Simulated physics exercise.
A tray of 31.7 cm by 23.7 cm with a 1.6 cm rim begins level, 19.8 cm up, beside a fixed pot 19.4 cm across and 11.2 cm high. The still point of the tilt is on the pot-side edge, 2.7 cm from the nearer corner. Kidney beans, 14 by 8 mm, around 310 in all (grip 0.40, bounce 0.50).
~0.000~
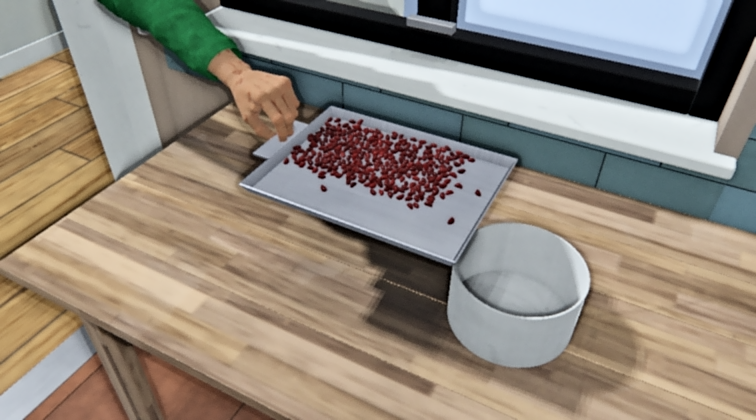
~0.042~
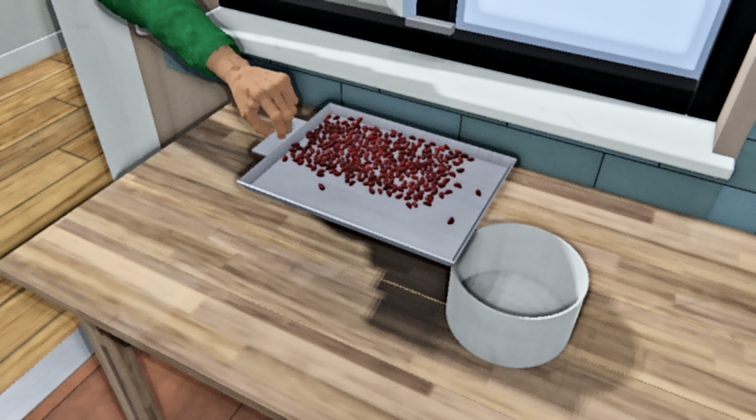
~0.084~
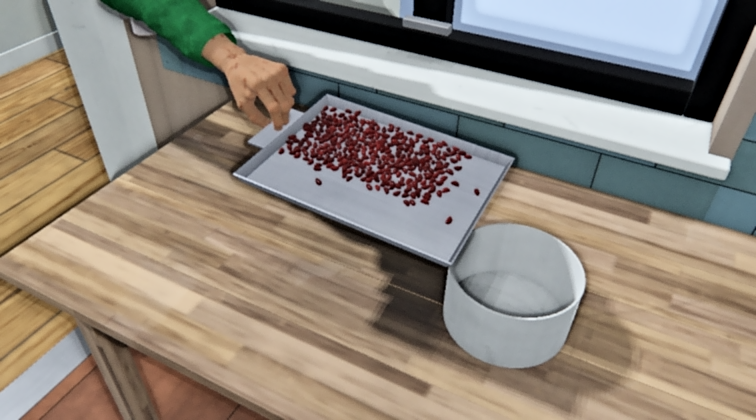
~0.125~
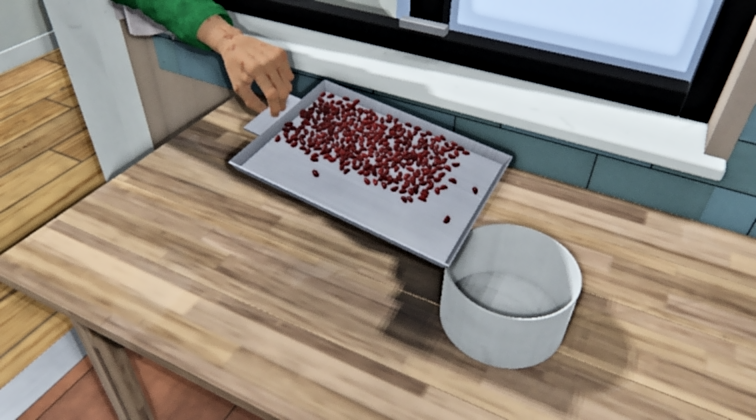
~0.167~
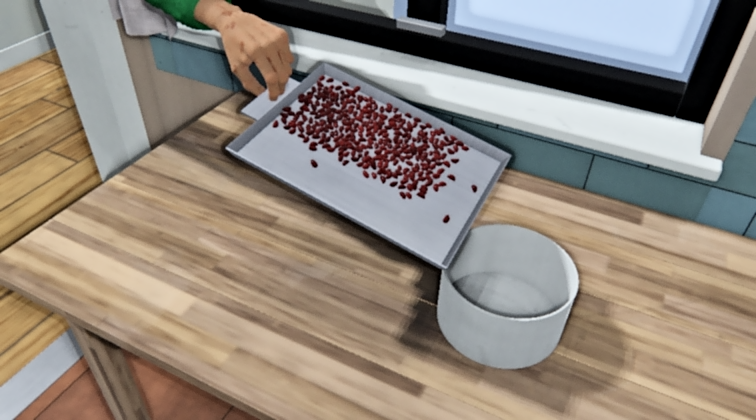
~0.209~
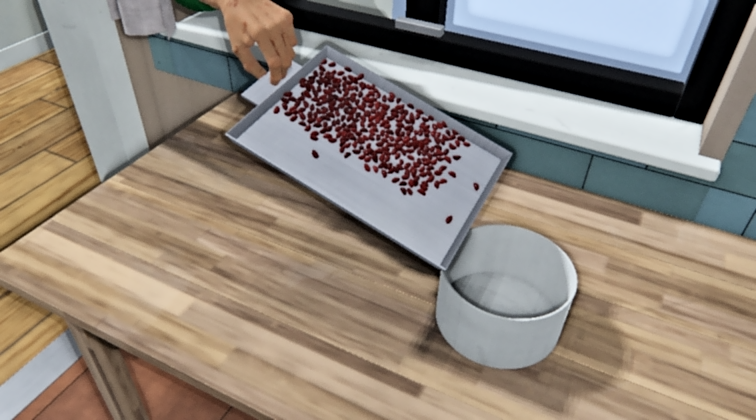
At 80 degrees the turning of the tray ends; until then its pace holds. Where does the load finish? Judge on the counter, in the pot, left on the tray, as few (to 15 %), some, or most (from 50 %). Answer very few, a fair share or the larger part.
On the counter: The larger part; in the pot: A fair share; left on the tray: Very few.
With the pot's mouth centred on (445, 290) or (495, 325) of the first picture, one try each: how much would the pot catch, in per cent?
Some 25 and 75 per cent.
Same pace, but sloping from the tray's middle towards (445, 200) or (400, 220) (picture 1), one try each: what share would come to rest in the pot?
About 75 and 0 per cent.
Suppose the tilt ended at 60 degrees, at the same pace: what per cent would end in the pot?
In that case some 40 per cent.
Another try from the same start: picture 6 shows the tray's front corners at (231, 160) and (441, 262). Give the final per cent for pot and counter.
Pot 0, counter 100.
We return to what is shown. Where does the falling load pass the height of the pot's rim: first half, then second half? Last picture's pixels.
At about (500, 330), then at (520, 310).
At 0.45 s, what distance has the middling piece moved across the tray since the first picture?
About 5 cm.
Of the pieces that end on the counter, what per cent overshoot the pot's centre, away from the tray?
Roughly 90 per cent.
After 0.45 s, tilt 50 degrees; the tray holds 100 %, the pot 0 %.
After 0.61 s, tilt 70 degrees; the tray holds 80 %, the pot 0 %.
After 0.90 s, tilt 80 degrees; the tray holds 0 %, the pot 40 %.
By 2.0 s all is still; counter 60 %, pot 40 %, tray 0 %.
